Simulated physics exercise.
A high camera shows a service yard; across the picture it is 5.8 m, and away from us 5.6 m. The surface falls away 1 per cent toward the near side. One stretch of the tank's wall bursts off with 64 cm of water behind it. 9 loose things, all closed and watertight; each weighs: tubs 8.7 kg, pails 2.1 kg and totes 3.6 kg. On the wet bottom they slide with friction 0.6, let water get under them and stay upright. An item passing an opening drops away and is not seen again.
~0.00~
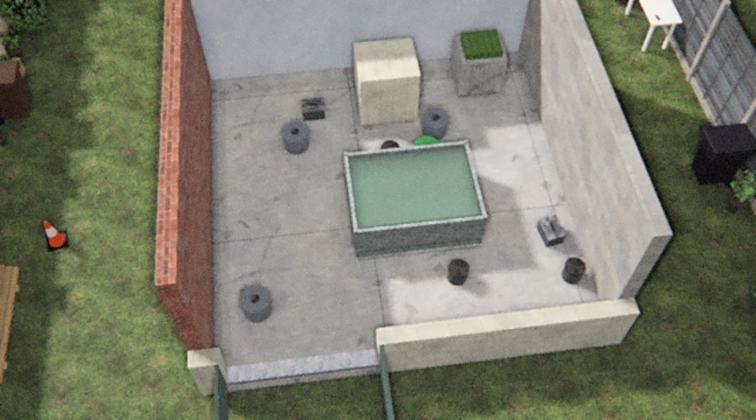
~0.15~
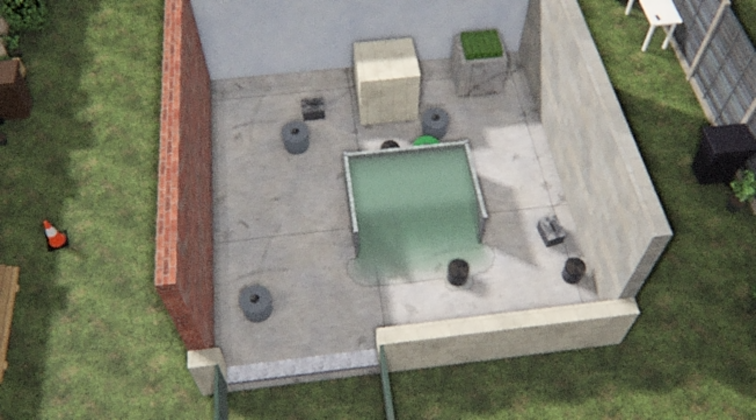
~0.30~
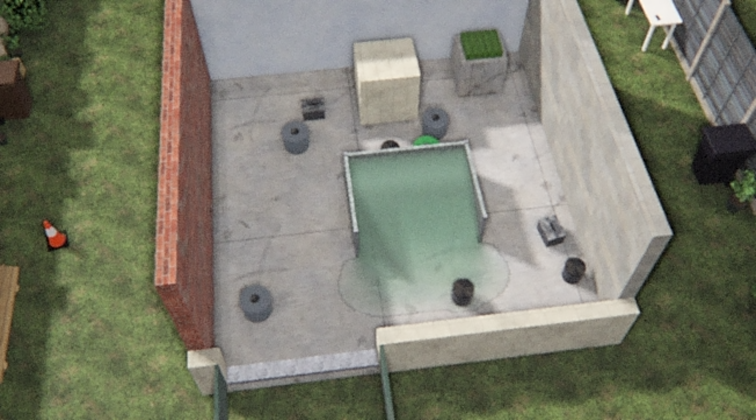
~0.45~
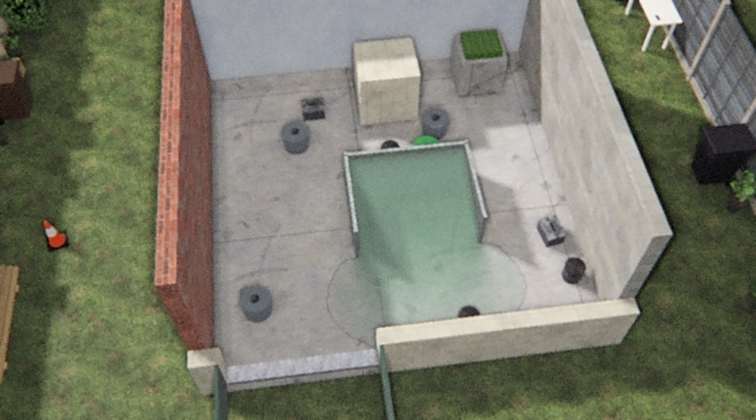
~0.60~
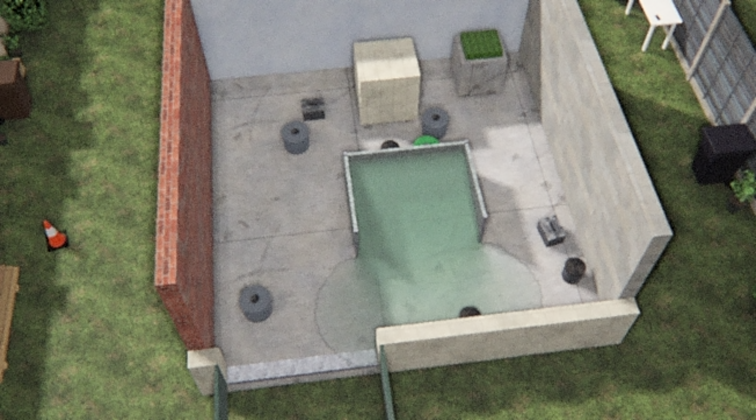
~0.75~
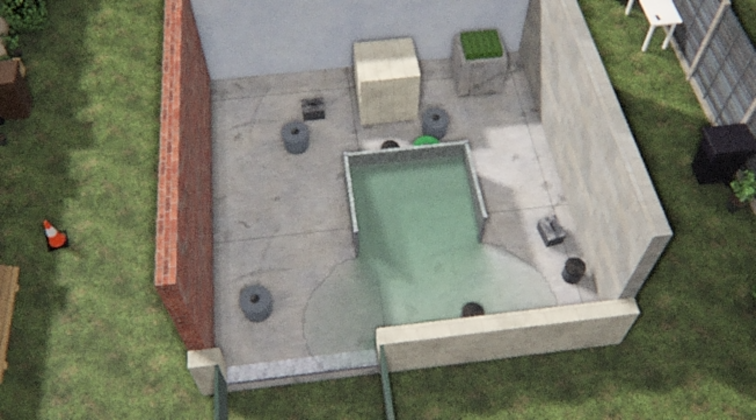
Greenish water spreads from a raised rectangular tank in a walled concrete yard, seen from a high, still camera with grass outside. Dark grey and black tubs stand around the tank, with a pale block and a grass-topped planter behind and brick at left. The tank's near wall gives way, water fans toward the low front wall, and one black tub slides a short way toward it.
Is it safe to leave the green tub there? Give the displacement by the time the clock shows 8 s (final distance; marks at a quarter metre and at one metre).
It stays nearly in place.
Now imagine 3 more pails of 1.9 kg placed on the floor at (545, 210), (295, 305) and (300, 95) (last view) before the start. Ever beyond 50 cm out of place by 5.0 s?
First outside the limit, then outside the limit, then inside the limit.
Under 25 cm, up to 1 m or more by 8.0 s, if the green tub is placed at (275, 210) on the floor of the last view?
It hardly budges.
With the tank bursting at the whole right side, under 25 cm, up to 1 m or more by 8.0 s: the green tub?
Outcome for the green tub: It is borne far off.
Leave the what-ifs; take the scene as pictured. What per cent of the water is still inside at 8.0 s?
Around 68 per cent of the water is still in there.
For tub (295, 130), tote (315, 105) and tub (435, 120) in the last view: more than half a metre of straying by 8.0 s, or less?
Results in listed order: Falls short / falls short / falls short.
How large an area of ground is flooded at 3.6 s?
About 20 m2 is covered.
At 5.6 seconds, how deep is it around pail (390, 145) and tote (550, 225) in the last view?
I'd put it at 1 cm and 7 cm respectively.
After 1.6 s the green tub is near (427, 147), 0.0 m from its start, aground; 0 of 9 are out; 1 afloat.
After 3.6 s the green tub is near (427, 147), 0.0 m from its start, aground; 0 of 9 are out; 4 afloat.
After 5.6 s the green tub is near (427, 147), 0.0 m from its start, aground; 0 of 9 are out; 3 afloat.
After 8.0 s the green tub is near (427, 148), 0.0 m from its start, aground; 0 of 9 are out; 3 afloat.
